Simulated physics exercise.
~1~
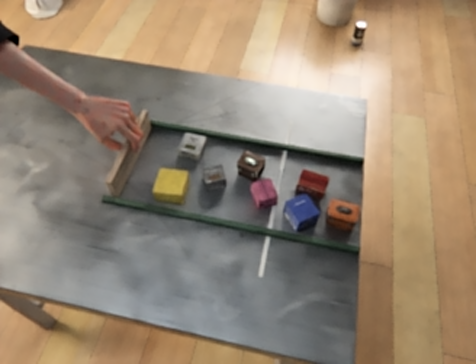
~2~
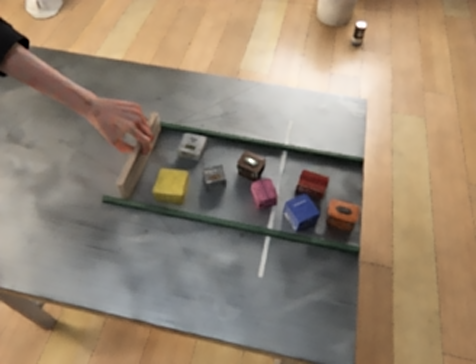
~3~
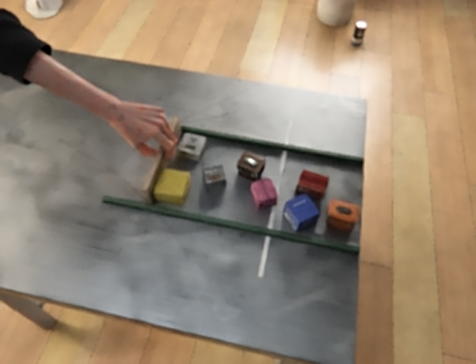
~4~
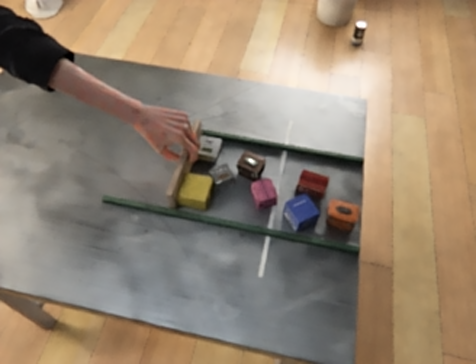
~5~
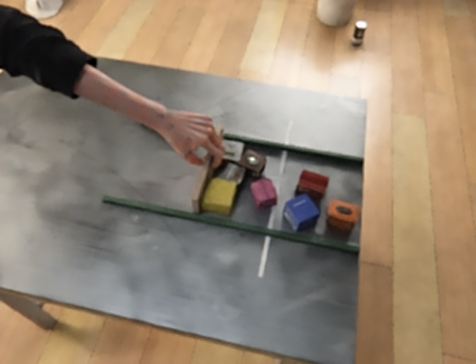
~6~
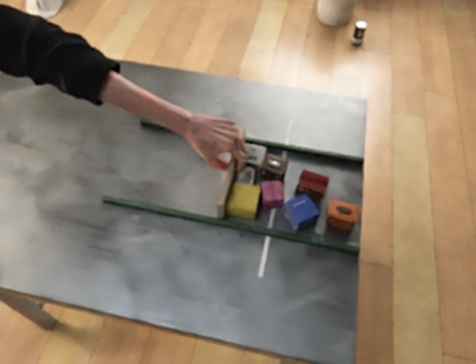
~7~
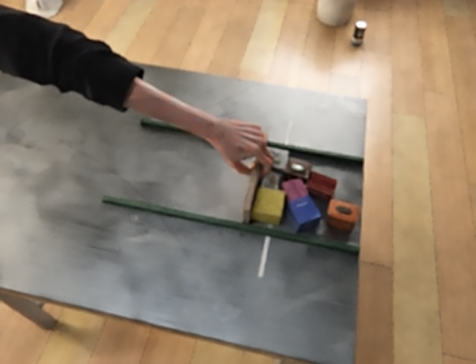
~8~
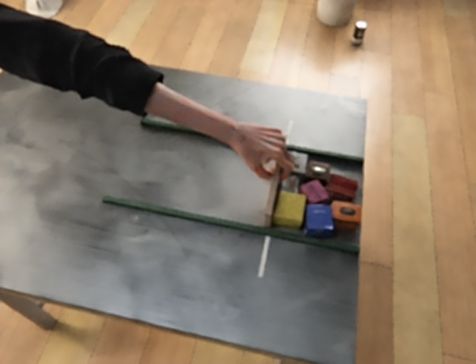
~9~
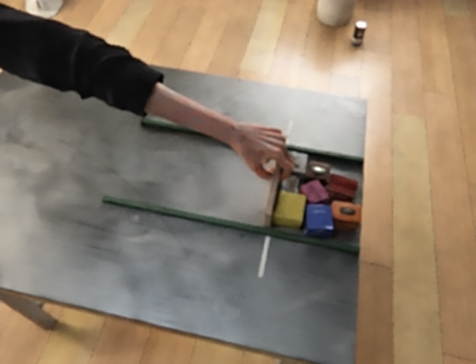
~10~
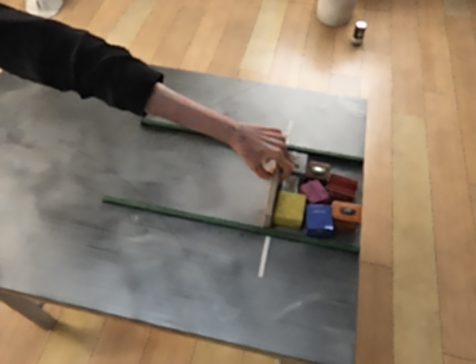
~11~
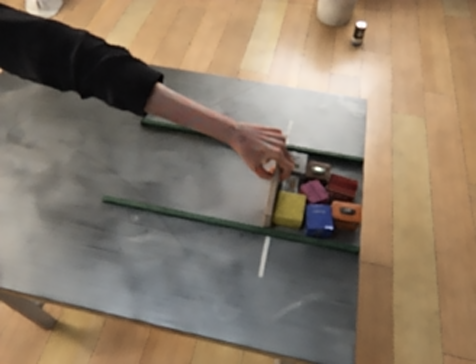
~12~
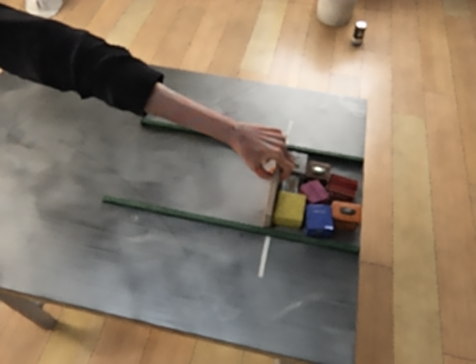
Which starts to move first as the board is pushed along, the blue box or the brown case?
The brown case starts to move first. The blue box only shifts later, as the board nears the end of its push.
